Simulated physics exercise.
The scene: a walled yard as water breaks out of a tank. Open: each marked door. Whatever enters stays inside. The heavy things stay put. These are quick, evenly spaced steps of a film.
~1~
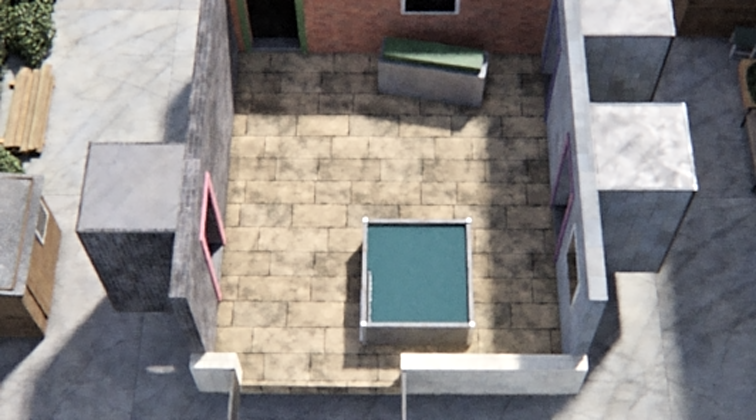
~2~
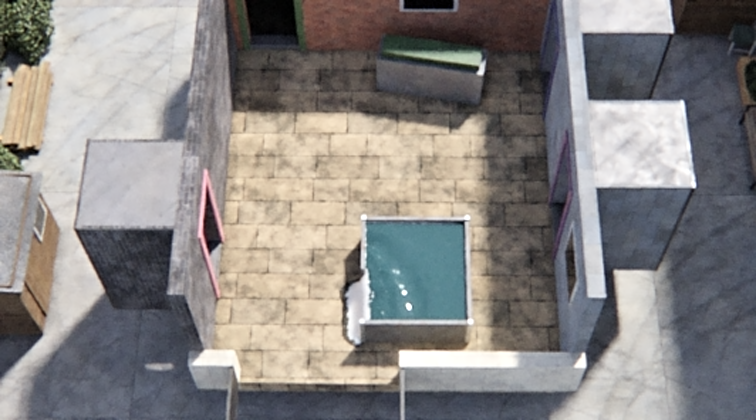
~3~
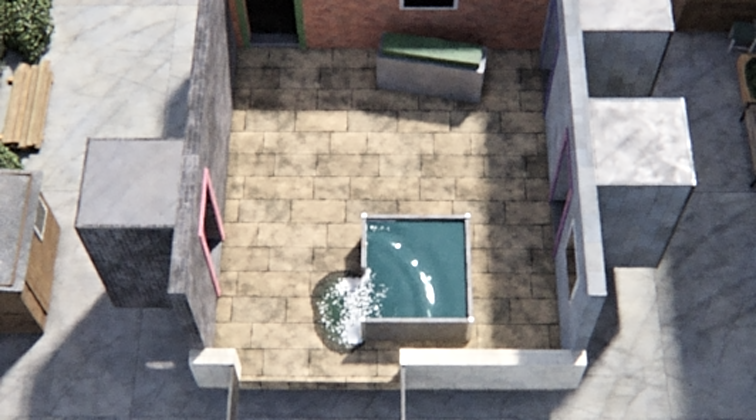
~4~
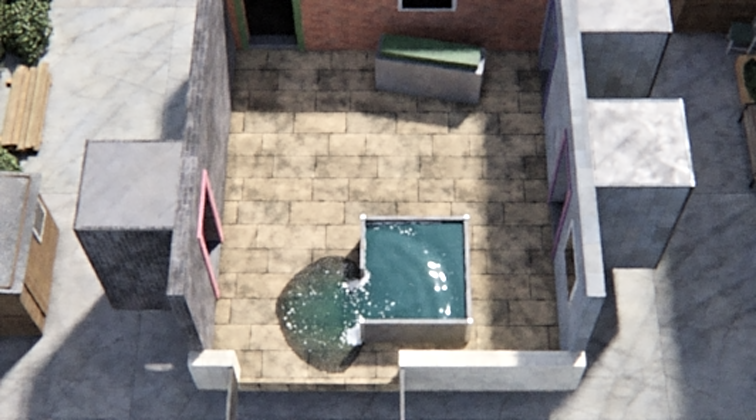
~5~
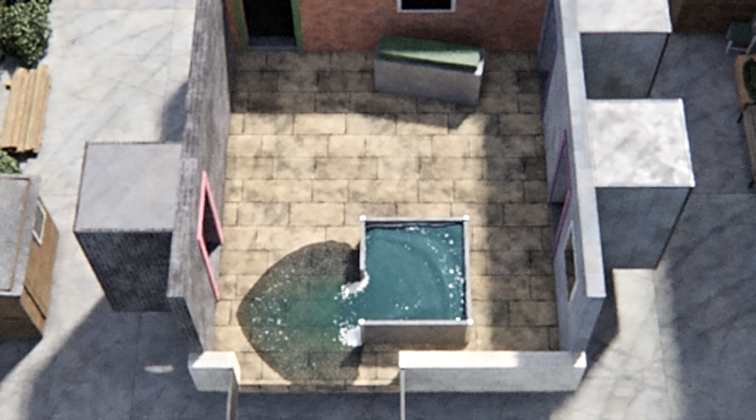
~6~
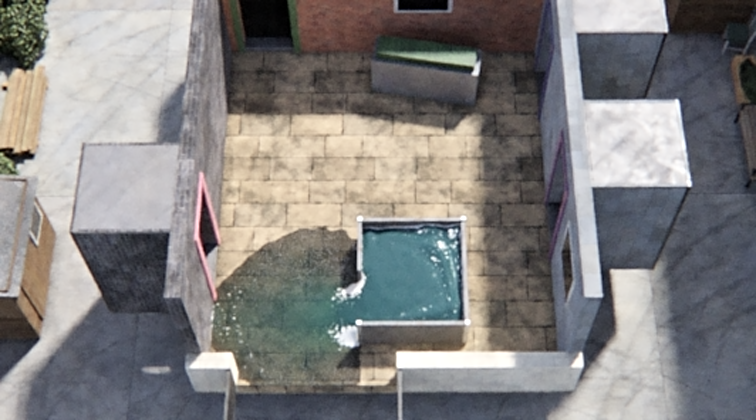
Water lies still in a square open tank inside a walled, paved yard, then breaks out through the tank's left side in a white, foaming burst. It spreads leftward over the paving in a widening, rounded green sheet, reaching the left wall while the tank's surface ripples.
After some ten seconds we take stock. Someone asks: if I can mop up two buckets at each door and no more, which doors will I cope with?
The pink door exceeds two buckets; the blue door does not exceed two buckets; the green door does not exceed two buckets; the purple door does not exceed two buckets.
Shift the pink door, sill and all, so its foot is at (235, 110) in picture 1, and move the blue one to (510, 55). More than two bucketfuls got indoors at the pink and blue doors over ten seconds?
What you'd see: The pink door stays within the limit and the blue door stays within the limit.
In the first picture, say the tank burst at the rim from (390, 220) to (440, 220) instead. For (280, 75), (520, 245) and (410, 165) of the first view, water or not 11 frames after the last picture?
Sequence: Wetted / spared / wetted.
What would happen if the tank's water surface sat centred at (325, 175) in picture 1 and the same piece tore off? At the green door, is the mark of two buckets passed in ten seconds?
Green: Overshoots.
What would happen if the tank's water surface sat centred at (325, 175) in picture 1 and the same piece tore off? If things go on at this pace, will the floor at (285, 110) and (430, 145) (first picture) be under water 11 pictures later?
Point 1: Soaked through; point 2: Not wet.
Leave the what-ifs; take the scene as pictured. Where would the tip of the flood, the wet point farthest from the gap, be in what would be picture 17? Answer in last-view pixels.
About at (227, 136).
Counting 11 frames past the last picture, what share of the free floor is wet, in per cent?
Estimate: Some 20 in a hundred.
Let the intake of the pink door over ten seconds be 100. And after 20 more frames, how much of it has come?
Close to 85 out of every hundred.
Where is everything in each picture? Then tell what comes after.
Still water in the open tank at (417, 274), in the first frame.
Water pours out at (365, 307) and has run to (352, 285), in the second frame.
The front is at (323, 286), out from the gap at (366, 306), in the third frame.
The front is at (281, 305), out from the gap at (365, 308), in the fourth frame.
The front is at (243, 316), out from the gap at (365, 309), in the fifth frame.
Water pours out at (362, 310) and has run to (212, 338), in the sixth frame.
A moment on, water covers 20 % of the floor; the pink door under two buckets in, the blue door not reached, the green door not reached, the purple door not reached.
Next, water covers 20 % of the floor; the pink door over two buckets in, the blue door not reached, the green door not reached, the purple door not reached.
Then, water covers 35 % of the floor; the pink door far over two buckets in, the blue door not reached, the green door not reached, the purple door not reached.
Later, water covers 55 % of the floor; the pink door far over two buckets in, the blue door not reached, the green door wet at the sill, nothing in, the purple door not reached.
In the end, water covers 80 % of the floor; the pink door far over two buckets in, the blue door under two buckets in, the green door wet at the sill, nothing in, the purple door wet at the sill, nothing in.
